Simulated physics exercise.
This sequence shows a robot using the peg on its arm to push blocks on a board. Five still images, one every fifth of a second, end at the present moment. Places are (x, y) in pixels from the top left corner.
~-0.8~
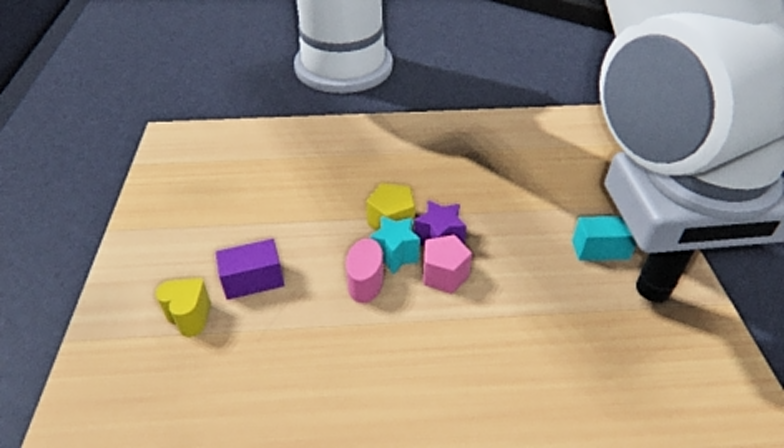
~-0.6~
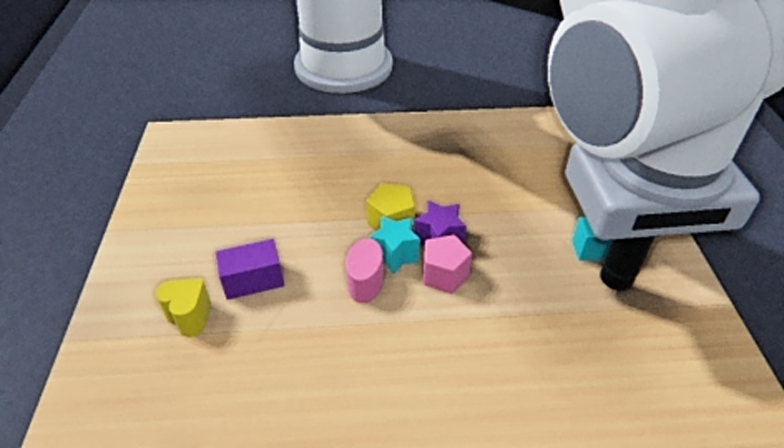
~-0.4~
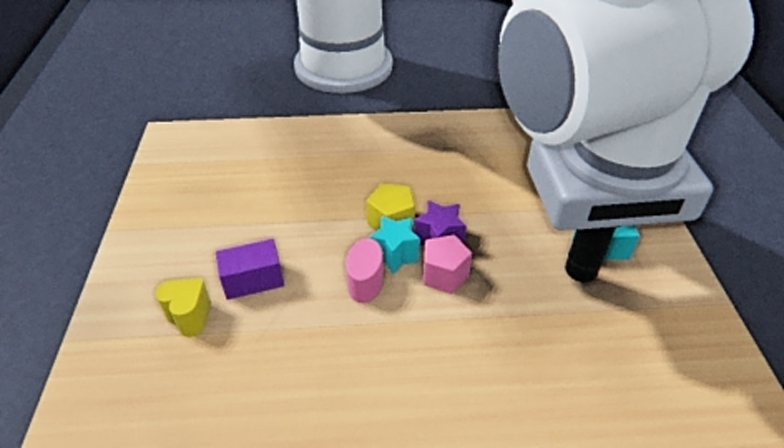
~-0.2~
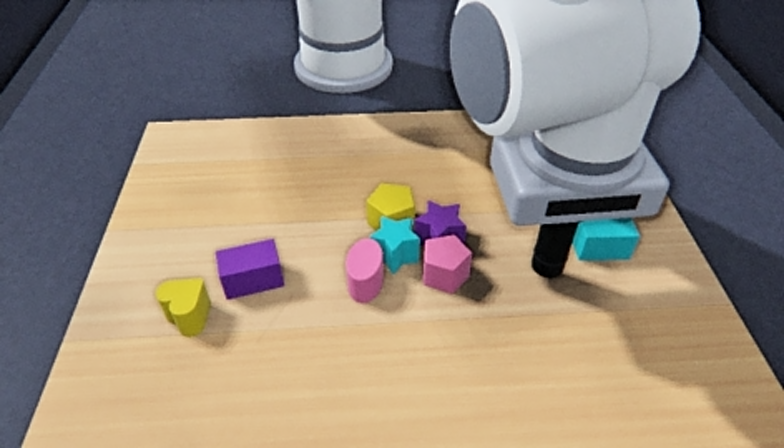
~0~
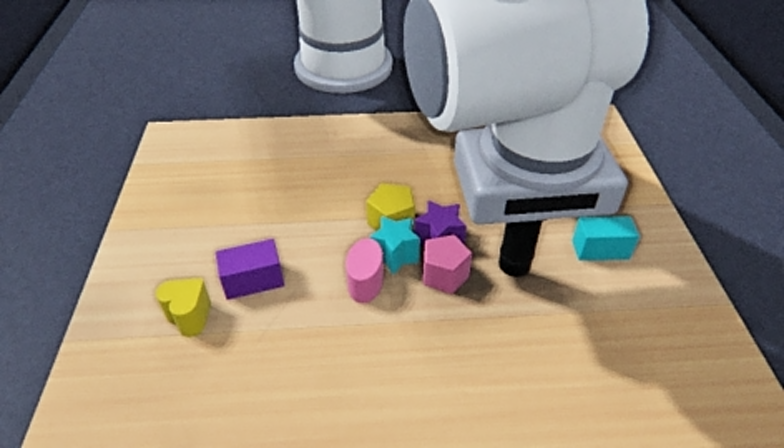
A robot arm slid its black peg steadily leftward across the wooden board, passing in front of the turquoise block and nearing the cluster of colourful shapes, while none of the blocks moved.
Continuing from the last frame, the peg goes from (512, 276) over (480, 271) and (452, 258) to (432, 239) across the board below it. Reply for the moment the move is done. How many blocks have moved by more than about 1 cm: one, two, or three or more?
I think three or more will be displaced.
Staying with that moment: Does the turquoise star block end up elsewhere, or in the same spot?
The push misses it.
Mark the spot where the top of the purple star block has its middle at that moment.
It sits at (422, 195).
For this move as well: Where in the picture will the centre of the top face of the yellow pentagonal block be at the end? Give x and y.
The centre of its top face lies at (377, 187).
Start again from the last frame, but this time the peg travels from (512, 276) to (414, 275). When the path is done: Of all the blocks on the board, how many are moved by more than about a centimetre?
The number of blocks that move over 1 cm is three or more.
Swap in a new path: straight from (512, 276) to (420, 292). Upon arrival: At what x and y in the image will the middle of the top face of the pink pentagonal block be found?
The answer is (392, 246).
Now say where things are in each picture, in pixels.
In the first picture, tip of the peg (652, 291), middles of tops, yellow pentagonal block (392, 198), turquoise star block (395, 231), purple star block (442, 216), pink pentagonal block (446, 251).
In the second picture, peg (616, 279), nothing pushed.
In the third picture, peg (581, 271), nothing pushed.
In the fourth picture, peg (547, 267), nothing pushed.
In the fifth picture, peg (514, 266), yellow pentagonal block (392, 198), turquoise star block (395, 231), purple star block (442, 216), pink pentagonal block (446, 251).
The first path, step by step. Halfway along, peg (465, 254); pink pentagonal block (435, 254).
At the end, peg (432, 229); yellow pentagonal block (377, 187), turned 25° anticlockwise; turquoise star block unmoved; purple star block (422, 195); pink pentagonal block (428, 253).
